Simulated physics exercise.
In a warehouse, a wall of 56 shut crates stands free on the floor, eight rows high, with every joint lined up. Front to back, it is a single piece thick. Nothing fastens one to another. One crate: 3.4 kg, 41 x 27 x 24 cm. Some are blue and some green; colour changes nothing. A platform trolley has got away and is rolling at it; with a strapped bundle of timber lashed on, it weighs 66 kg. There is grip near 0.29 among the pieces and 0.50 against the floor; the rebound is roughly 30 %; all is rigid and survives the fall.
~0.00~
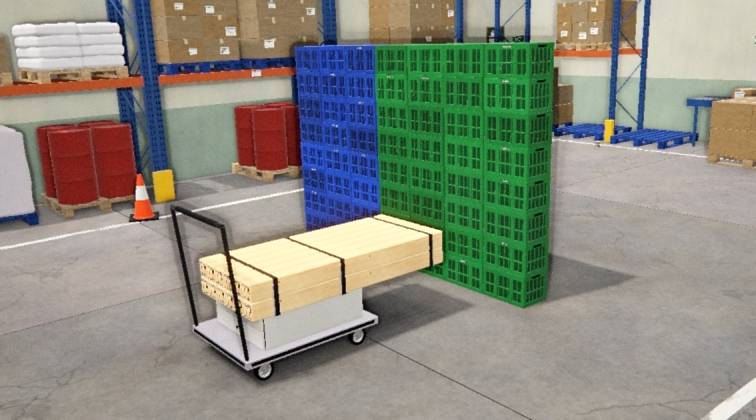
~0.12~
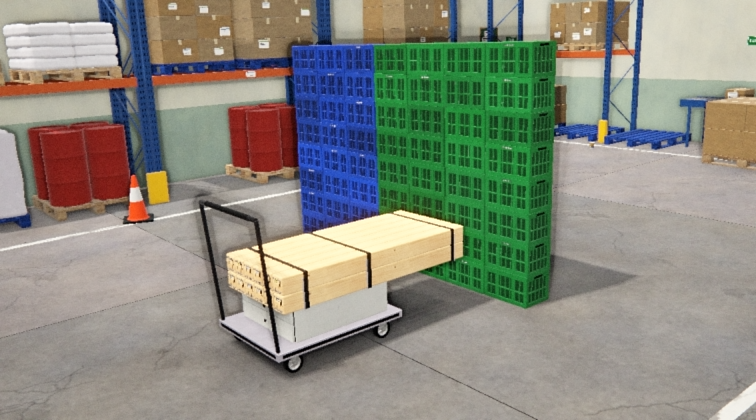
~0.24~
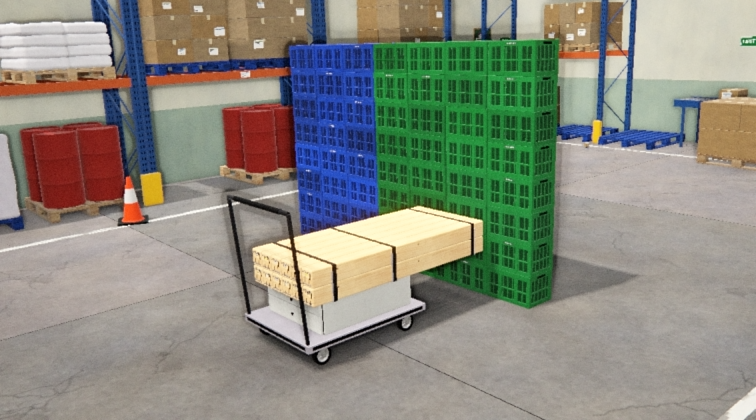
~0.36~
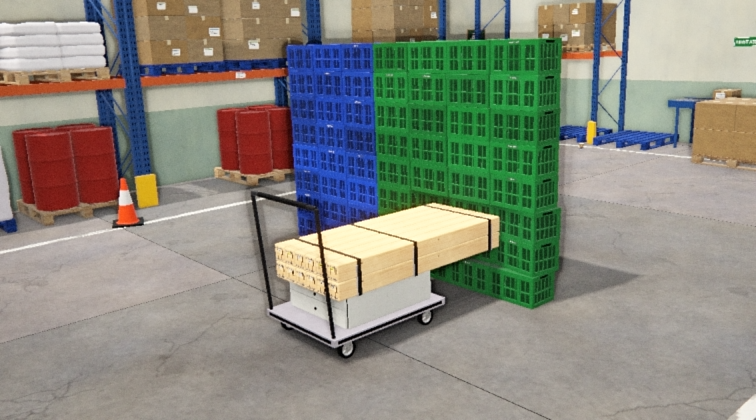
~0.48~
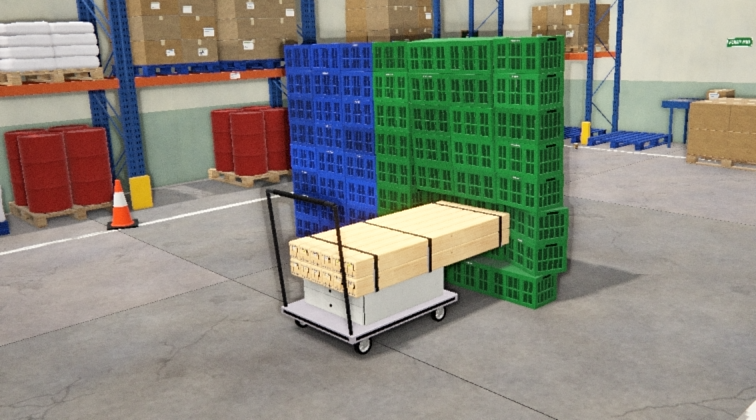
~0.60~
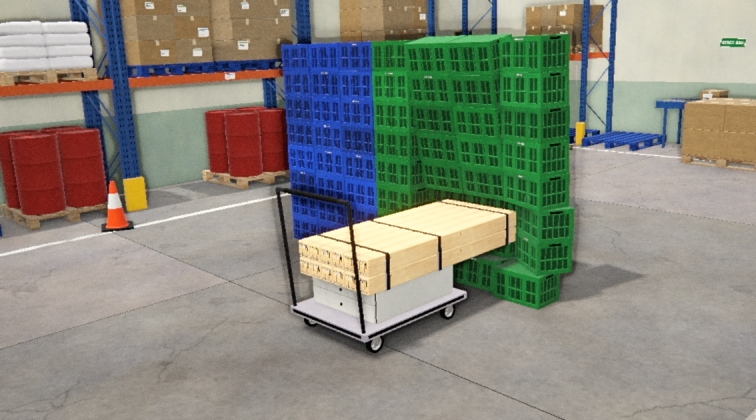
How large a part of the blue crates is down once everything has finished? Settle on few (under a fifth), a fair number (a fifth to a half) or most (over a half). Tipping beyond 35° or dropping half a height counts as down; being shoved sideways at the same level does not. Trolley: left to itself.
Verdict: Few.
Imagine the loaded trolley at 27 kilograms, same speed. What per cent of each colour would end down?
For blue it's 0, for green it's 0 in a hundred.
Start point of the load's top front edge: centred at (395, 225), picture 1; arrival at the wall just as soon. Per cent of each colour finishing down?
In that case blue 0, green 60 per cent.
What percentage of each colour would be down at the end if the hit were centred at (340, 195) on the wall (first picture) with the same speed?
For blue it's 90 per cent, for green 0 per cent.
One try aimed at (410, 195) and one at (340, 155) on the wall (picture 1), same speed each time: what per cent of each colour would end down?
First try then second: Blue 0 and 80, green 40 and 0 per cent.
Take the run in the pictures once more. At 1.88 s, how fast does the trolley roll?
Its speed is around 0.0 m/s.
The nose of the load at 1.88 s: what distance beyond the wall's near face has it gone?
About 45 cm.
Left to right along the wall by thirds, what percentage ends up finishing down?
Per cent - left 0, middle 30, right 90.
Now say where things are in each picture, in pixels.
In the first picture (places mark the middle of the side facing us; the camera moves round a little), load (437, 242) 50 cm short of the wall; top blue crate (307, 59); top green crate (463, 61); nothing disturbed.
Load (458, 237) 31 cm short of the wall; top blue crate (304, 59), in the second picture.
Load (478, 231) 12 cm short of the wall; top blue crate (302, 58), in the third picture.
Load (495, 227) 51 mm into the wall's line; top blue crate (299, 58); 6 disturbed, none down, in the fourth picture.
Load (505, 224) 16 cm into the wall's line; top blue crate (297, 58); top green crate (468, 57) leaning 4°; steepest lean 5°, the crate at (428, 89); 19 disturbed, none down, in the fifth picture.
Load (512, 222) 22 cm into the wall's line; top blue crate (295, 58); top green crate (468, 59) leaning 10°; steepest lean 10°, the crate at (475, 123); 23 disturbed, none down, in the sixth picture.
After 0.98 s, load 36 cm past the wall's line, still rolling; none of the 24 blue crates down (14 of 56 in all colours); top blue crate unmoved; top green crate leaning 42°, 62 cm lower.
After 1.88 s, load 43 cm past the wall's line, stopped; none of the 24 blue crates down (21 of 56 in all colours); top blue crate unmoved; top green crate on its side.
At rest (3.5 s), load 43 cm past the wall's line, stopped; none of the 24 blue crates down (21 of 56 in all colours); top blue crate unmoved; top green crate on its side. That is 0 per cent. As the last picture would show them, middles, top blue crate near (306, 57), top green crate near (415, 212).
